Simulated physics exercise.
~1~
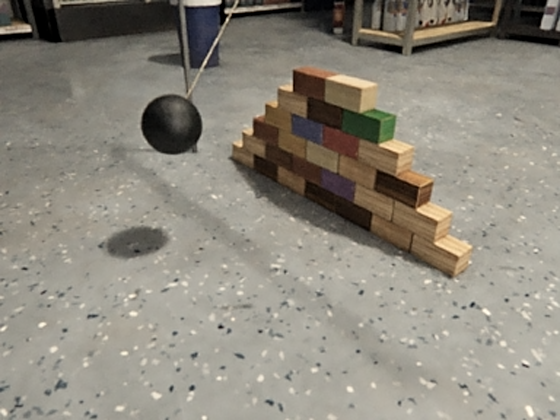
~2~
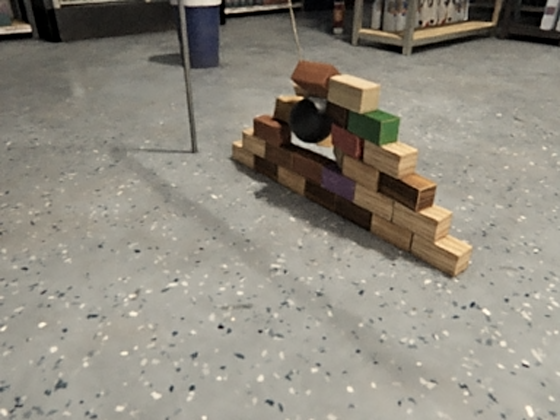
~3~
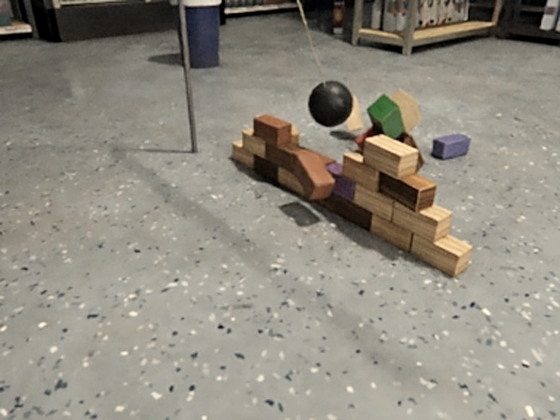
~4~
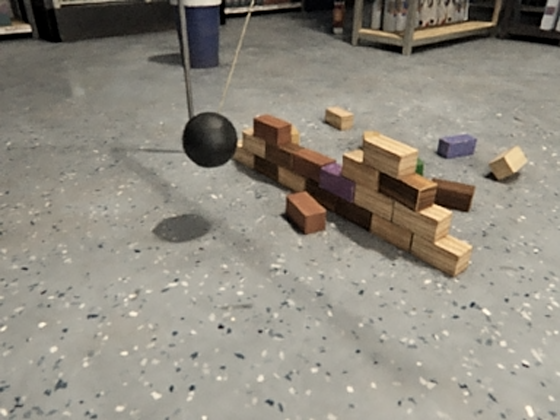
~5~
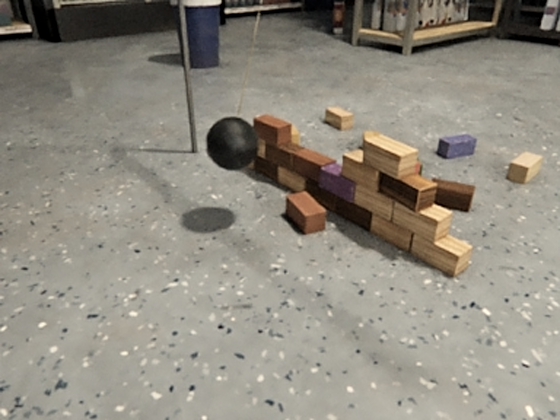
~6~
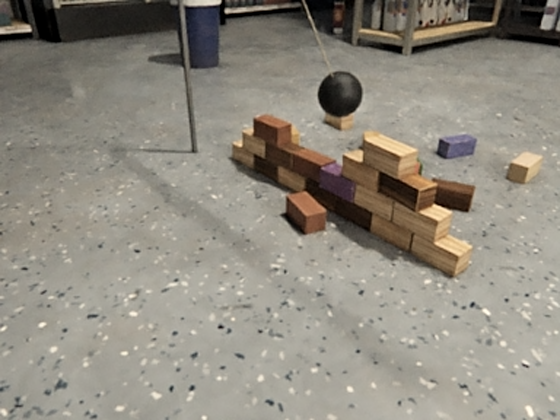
The clip shows a black ball on a line swinging into a stepped wall of wooden blocks, knocking out its upper middle and scattering several pieces. The ball swings back left, then right again over the gap, while the lower rows and both sides stay standing.
